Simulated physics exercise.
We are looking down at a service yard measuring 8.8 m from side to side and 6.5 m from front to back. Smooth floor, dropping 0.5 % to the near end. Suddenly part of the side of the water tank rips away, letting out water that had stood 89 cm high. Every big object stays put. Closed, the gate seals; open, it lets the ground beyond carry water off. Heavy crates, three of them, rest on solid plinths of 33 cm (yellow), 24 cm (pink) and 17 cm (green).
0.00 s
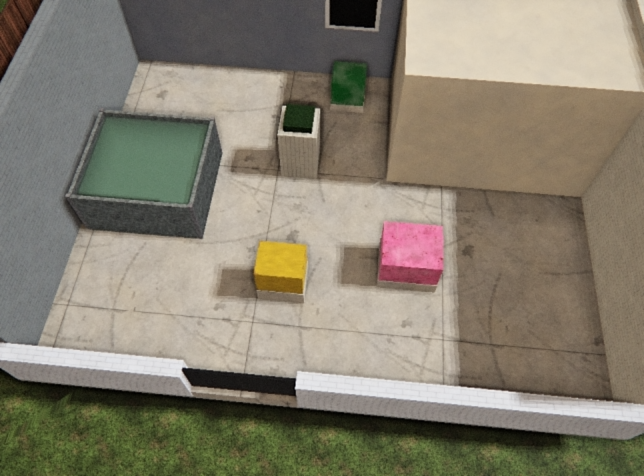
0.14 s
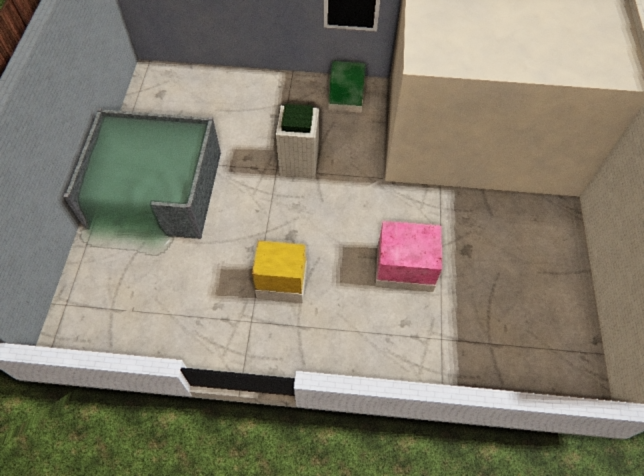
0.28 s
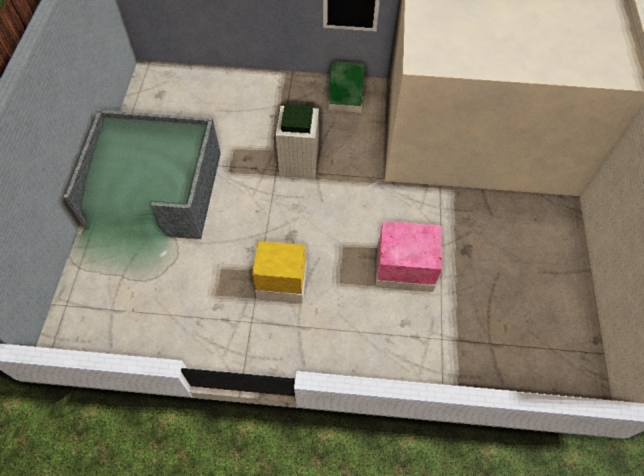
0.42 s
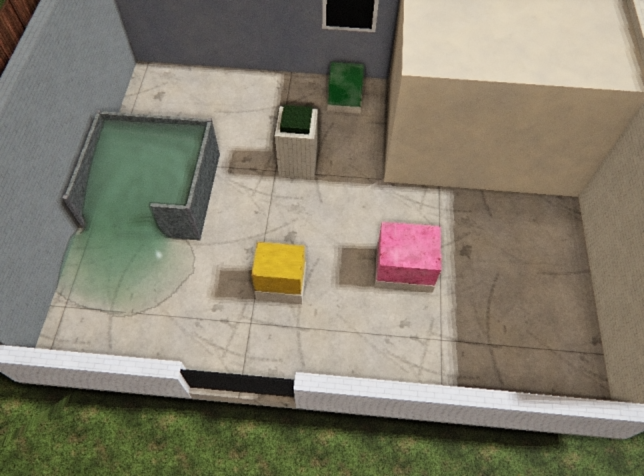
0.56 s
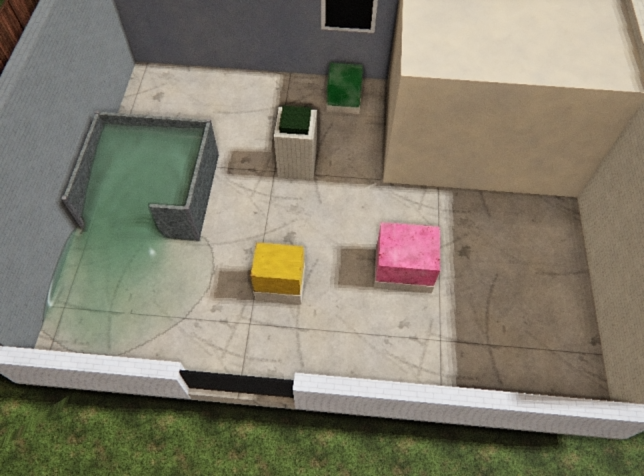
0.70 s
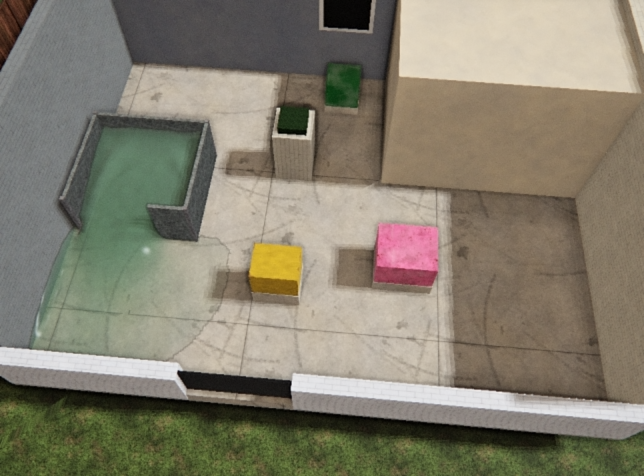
The clip opens on a walled yard with a still, full tank of green water at left and yellow, pink and green blocks standing apart. Part of the tank's near side gives way, and water pours through the gap, spreading across the pale floor toward the low white front wall while the blocks stay put.
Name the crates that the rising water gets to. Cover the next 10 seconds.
Yellow crate: Missed, pink crate: Missed, green crate: Missed.
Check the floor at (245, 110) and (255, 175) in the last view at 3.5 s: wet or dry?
Not yet touched, then awash.
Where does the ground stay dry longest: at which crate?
That would be the green one.
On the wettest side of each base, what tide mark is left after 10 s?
Topping out, yellow sees 26, pink sees 17 and green sees 10, all in cm.
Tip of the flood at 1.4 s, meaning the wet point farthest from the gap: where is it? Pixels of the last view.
(275, 386).
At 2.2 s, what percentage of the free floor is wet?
Roughly 25 % of the floor.
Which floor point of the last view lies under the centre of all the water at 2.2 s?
Near (144, 274).
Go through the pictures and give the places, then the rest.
In the first frame, the water tank at (145, 159) is whole and still, 89 cm deep.
In the second frame, the front is at (165, 246), 0.8 m from the gap at (123, 221); 0.3 m2 of floor is under water; 89 cm left at the back of the water tank.
In the third frame, water pours out at (123, 221) and has run 1.0 m, to (151, 274); deepest outside 52 cm, 87 cm at the water tank's back.
In the fourth frame, the front is at (129, 311), 1.5 m from the gap at (123, 224); 2.4 m2 of floor is under water; 78 cm left at the back of the water tank.
In the fifth frame, water pours out at (122, 225) and has run 2.2 m, to (104, 354); deepest outside 46 cm, 77 cm at the water tank's back.
In the sixth frame, water pours out at (120, 225) and has run 2.6 m, to (28, 364); deepest outside 48 cm, 74 cm at the water tank's back.
After 1.4 s water covers 15 % of the floor and is deepest (72 cm) near (39, 365); yellow plinth reached, pink plinth not reached, green plinth not reached.
After 2.2 s water covers 25 % of the floor and is deepest (50 cm) near (28, 364); yellow plinth reached, pink plinth not reached, green plinth not reached.
After 3.5 s water covers 50 % of the floor and is deepest (26 cm) near (68, 280); yellow plinth reached, pink plinth reached, green plinth not reached.
After 6.0 s water covers 80 % of the floor and is deepest (23 cm) near (542, 410); yellow plinth reached, pink plinth reached, green plinth reached.
After 10.0 s water covers 100 % of the floor and is deepest (14 cm) near (528, 279); highest at the yellow plinth 26 cm, highest at the pink plinth 17 cm, highest at the green plinth 10 cm.
